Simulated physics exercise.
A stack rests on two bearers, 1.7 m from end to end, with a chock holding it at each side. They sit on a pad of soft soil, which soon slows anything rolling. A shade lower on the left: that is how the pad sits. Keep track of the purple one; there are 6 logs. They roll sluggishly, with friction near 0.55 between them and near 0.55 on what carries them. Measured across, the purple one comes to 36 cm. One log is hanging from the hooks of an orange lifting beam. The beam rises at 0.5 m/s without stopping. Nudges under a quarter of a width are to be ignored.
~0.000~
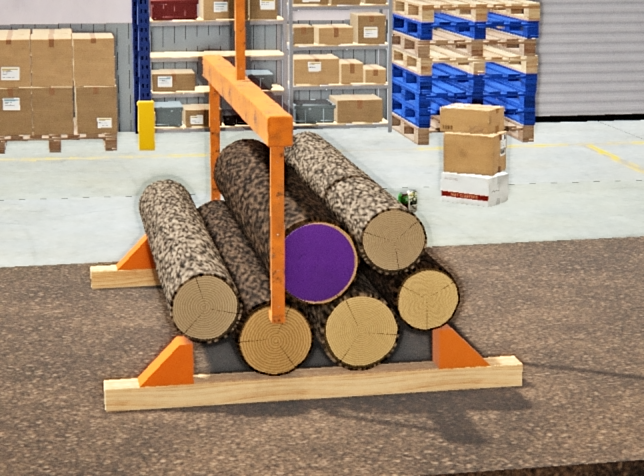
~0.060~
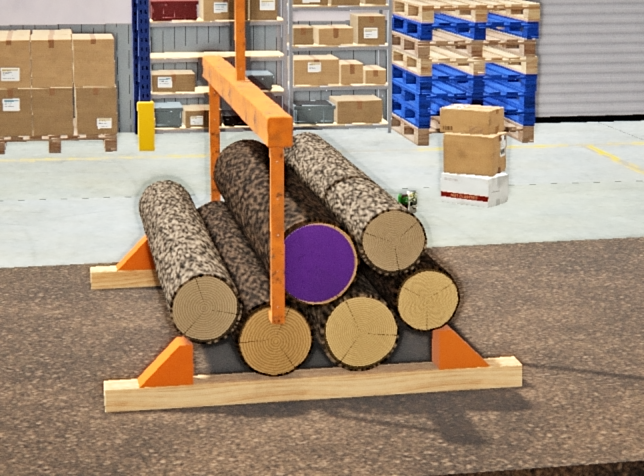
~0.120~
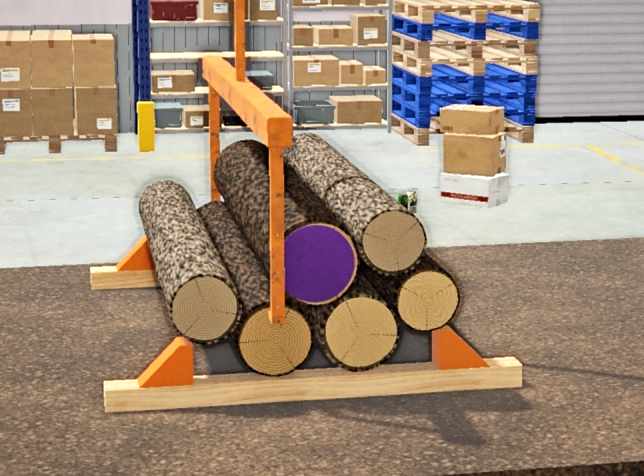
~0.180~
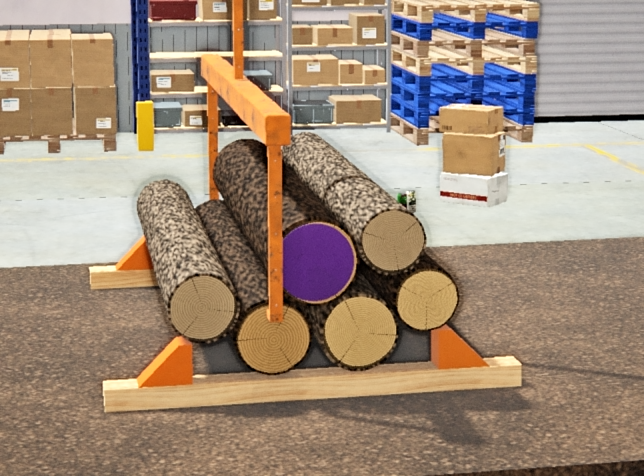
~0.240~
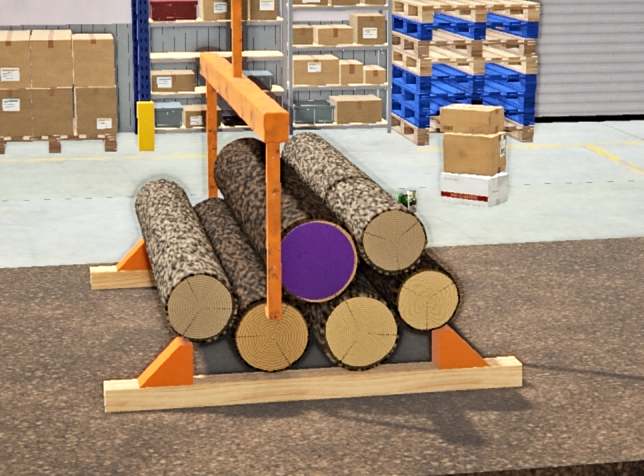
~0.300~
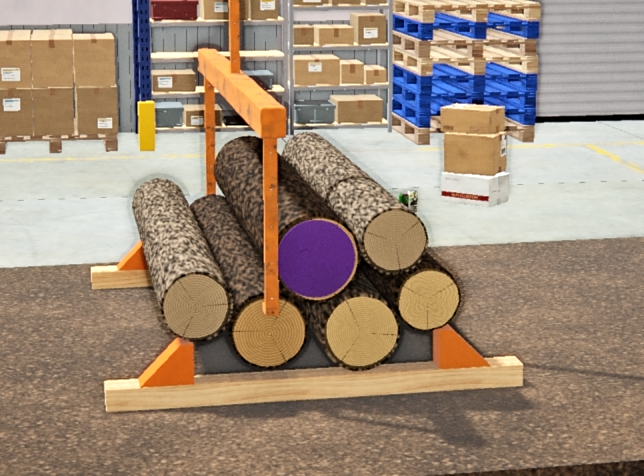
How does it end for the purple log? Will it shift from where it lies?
Purple gets displaced, as it turns out.
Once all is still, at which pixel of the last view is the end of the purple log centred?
It ends up close to (240, 336).
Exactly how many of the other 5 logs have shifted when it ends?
3 in all.
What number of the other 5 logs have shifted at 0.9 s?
Count at that moment: 3.
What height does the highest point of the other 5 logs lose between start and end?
It sits roughly 15 cm lower at the end.
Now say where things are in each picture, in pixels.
Purple (316, 264); hooked one at (276, 339); the pad is a shade lower on the left; 4 of the 6 form the bottom row, in the first frame.
Purple (316, 264); hooked one at (276, 340), in the second frame.
Purple (316, 265); hooked one at (276, 340), in the third frame.
Purple (316, 263); hooked one at (274, 338), in the fourth frame.
Purple (316, 262); hooked one at (272, 336), up 2 cm, in the fifth frame.
Purple (317, 260); hooked one at (270, 332), up 3 cm, in the sixth frame.
By 0.5 s, purple is 4 cm higher; 1 out of place.
By 0.7 s, purple is 5 cm further left and 4 cm lower; 2 out of place.
By 0.9 s, purple is 15 cm further left and 17 cm lower; 3 out of place.
Finally (2.4 s), purple is 30 cm further left and 27 cm lower; 3 out of place.
